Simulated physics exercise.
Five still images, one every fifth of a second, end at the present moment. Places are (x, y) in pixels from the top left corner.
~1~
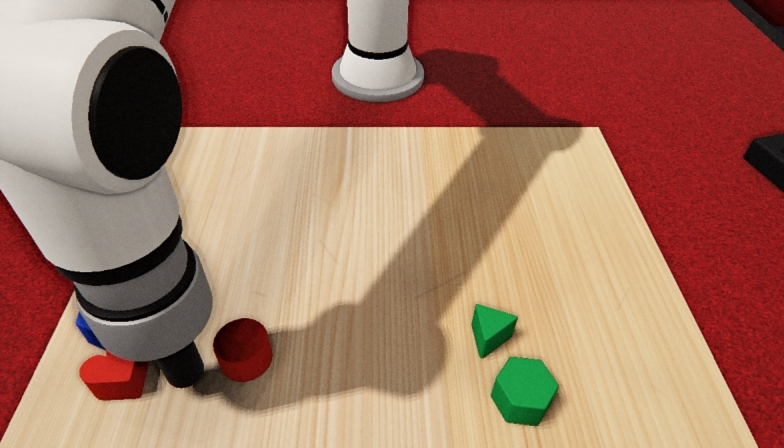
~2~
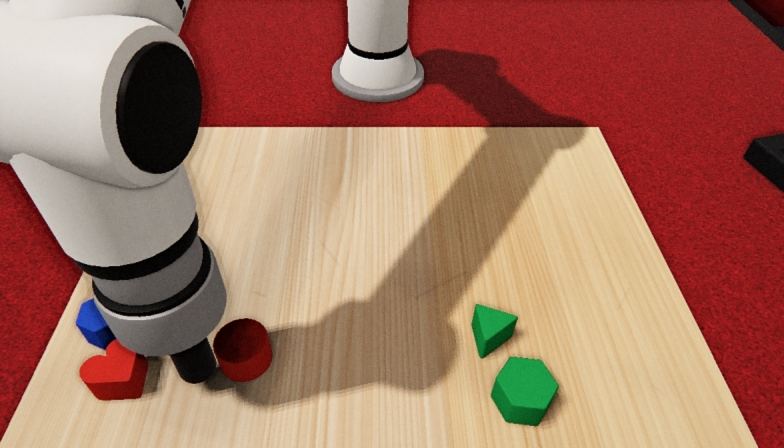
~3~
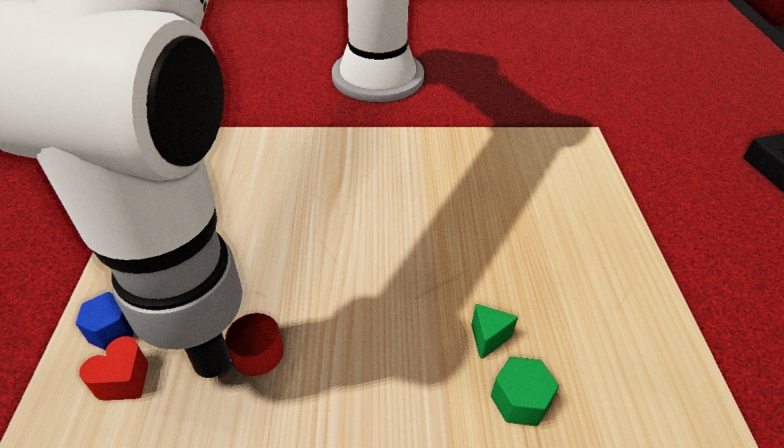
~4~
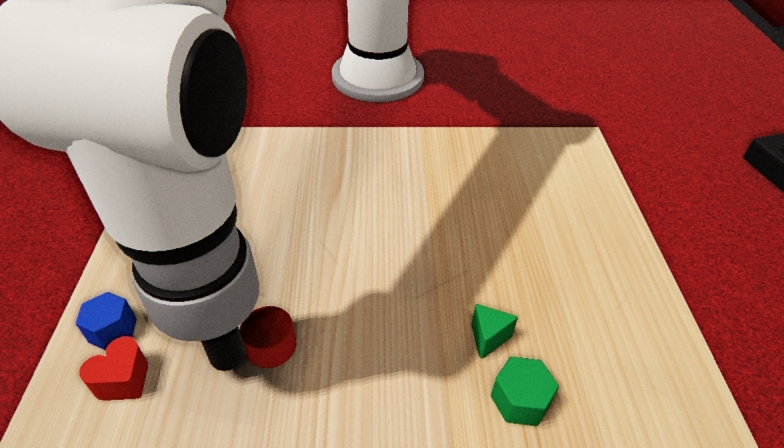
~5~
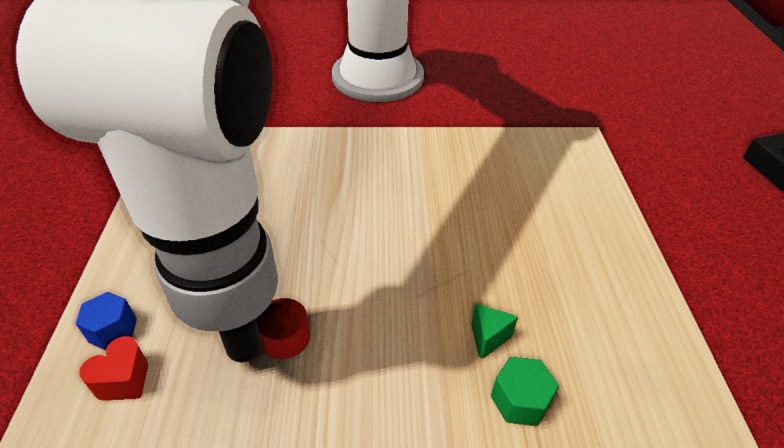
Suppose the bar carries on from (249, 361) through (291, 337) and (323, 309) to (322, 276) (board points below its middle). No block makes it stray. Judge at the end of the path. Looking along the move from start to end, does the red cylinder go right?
In short: Yes.
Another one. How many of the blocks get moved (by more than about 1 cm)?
Shifted over 1 cm: One.
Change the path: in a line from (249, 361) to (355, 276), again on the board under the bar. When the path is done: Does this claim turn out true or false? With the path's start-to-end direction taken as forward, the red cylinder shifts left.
False.
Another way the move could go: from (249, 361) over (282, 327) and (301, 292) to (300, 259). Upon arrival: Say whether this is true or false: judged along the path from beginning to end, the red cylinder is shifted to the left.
False
On the path given first. One third of the way, bar (289, 324); red cylinder (320, 293).
Two thirds of the way, bar (321, 296); red cylinder (351, 267).
At the end, bar (321, 262); red cylinder (360, 255).
